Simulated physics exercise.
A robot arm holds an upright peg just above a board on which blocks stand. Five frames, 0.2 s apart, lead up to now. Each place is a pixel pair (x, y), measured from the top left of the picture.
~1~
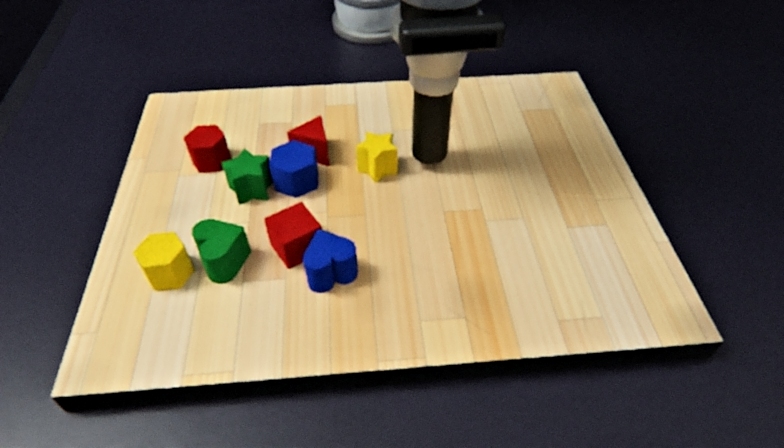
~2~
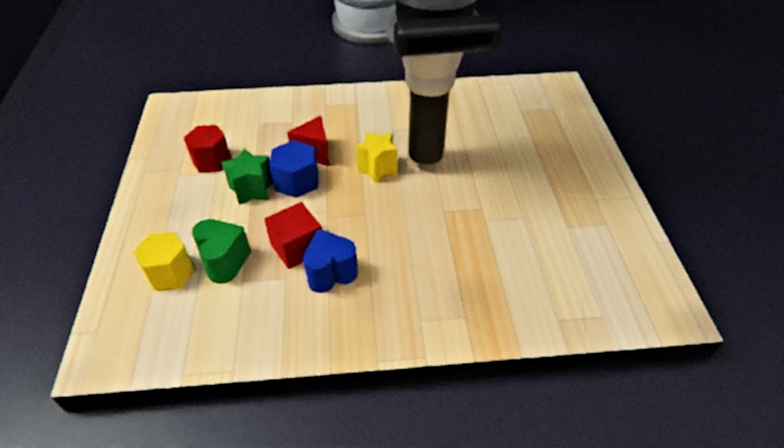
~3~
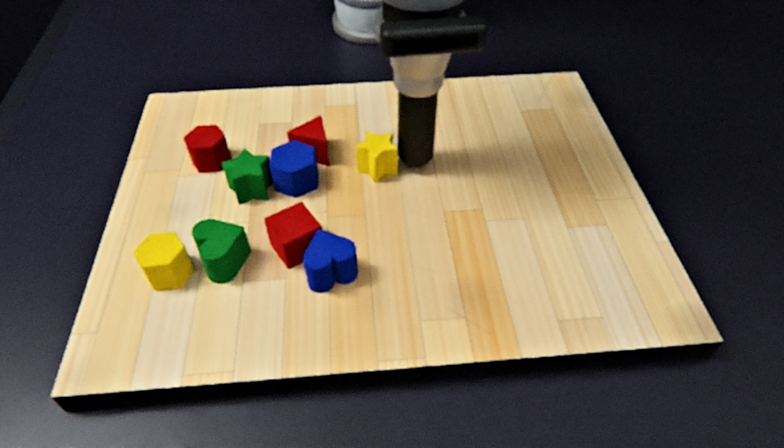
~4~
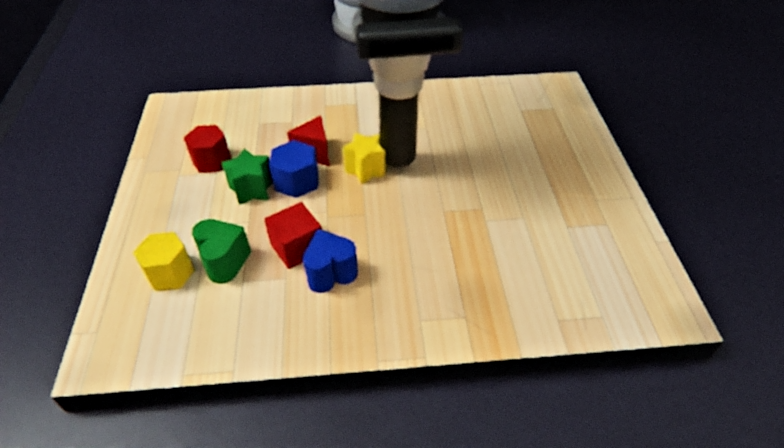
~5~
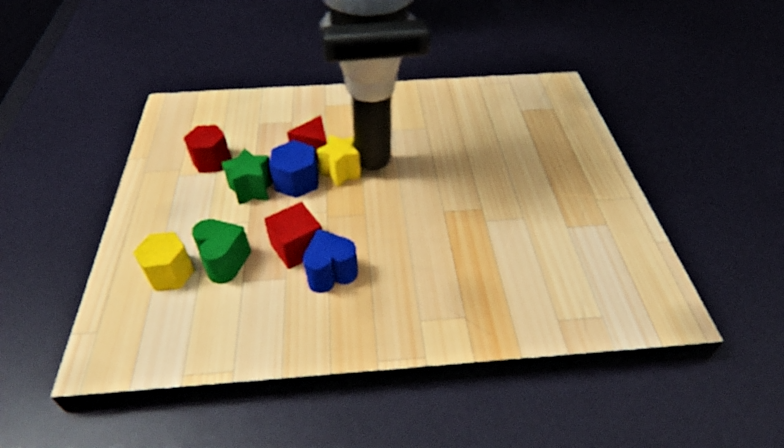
The video shows a robot arm holding a dark upright peg over a wooden board of colored blocks; the peg moves left to the yellow star and pushes it a short way left, close to the blue hexagon.
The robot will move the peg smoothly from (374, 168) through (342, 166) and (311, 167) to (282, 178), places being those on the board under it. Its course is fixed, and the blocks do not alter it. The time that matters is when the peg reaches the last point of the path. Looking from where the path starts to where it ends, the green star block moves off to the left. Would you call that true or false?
True.
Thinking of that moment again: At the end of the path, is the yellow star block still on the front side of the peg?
Final answer: Yes.
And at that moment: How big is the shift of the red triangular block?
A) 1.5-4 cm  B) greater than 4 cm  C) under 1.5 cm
Correct choice: A.
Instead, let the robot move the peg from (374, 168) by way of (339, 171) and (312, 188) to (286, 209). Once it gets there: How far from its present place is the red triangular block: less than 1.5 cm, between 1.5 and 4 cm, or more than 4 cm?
The answer here is from 1.5 to 4 cm.
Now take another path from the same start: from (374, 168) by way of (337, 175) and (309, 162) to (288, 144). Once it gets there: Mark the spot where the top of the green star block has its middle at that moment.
The middle of the upper face of the green star block will lie at about (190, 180) in the picture.
What follows on the original path. One third of the way, peg (341, 157); green star block (222, 170), turned 30° anticlockwise; blue hexagon (263, 157), turned 15° anticlockwise; red triangular block (294, 124), turned 55° clockwise; yellow star block (306, 145).
Two thirds of the way, peg (309, 158); green star block (200, 182), turned 50° anticlockwise; blue hexagon (234, 160), turned 35° anticlockwise; red triangular block (287, 122), turned 90° clockwise; yellow star block (272, 145).
At the end, peg (280, 169); green star block (183, 192), turned 80° anticlockwise; blue hexagon (204, 165), turned 40° anticlockwise; red triangular block (287, 122), turned 90° clockwise; yellow star block (243, 151), turned 10° clockwise.
